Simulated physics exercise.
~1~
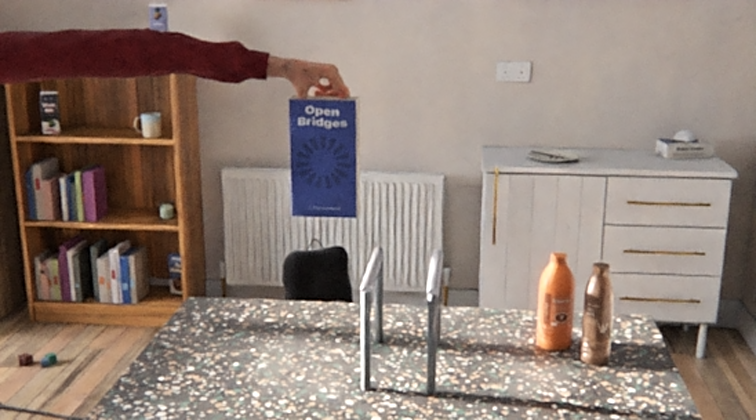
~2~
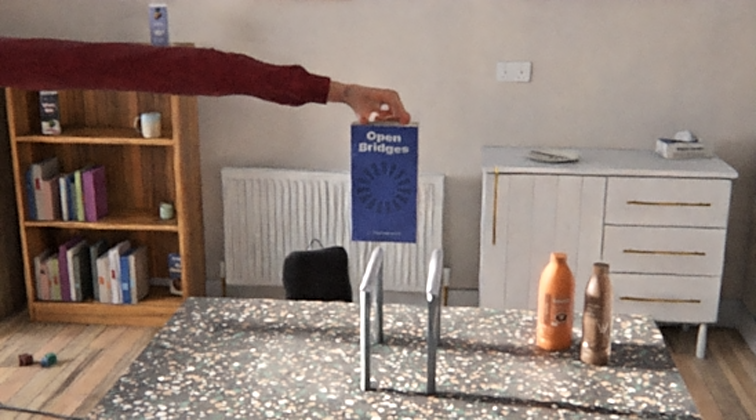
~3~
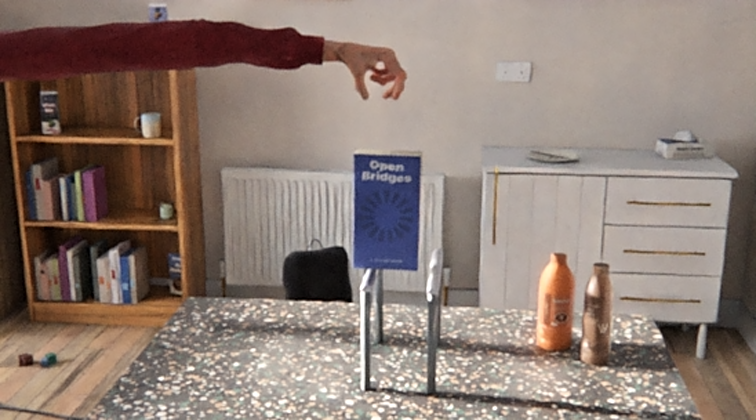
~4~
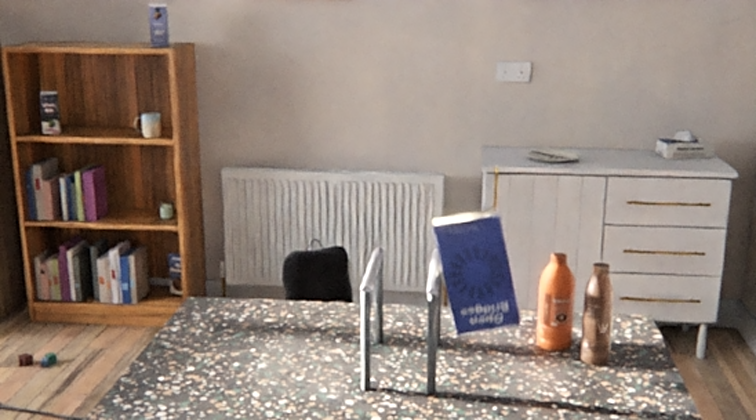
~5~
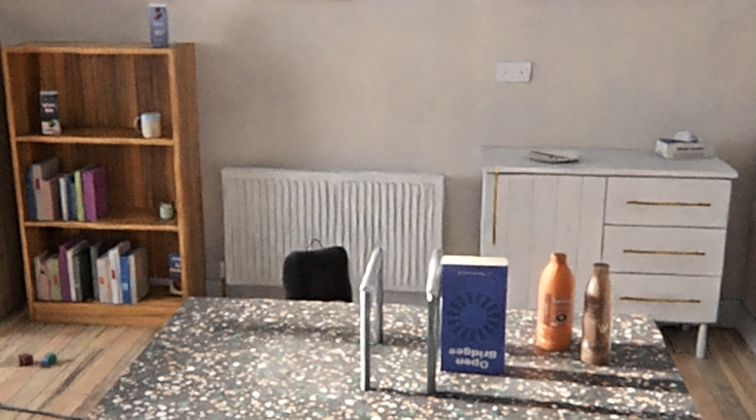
Blue book dropping from a hand onto two metal supports, tumbling off to the right and ending upside down beside two bottles.
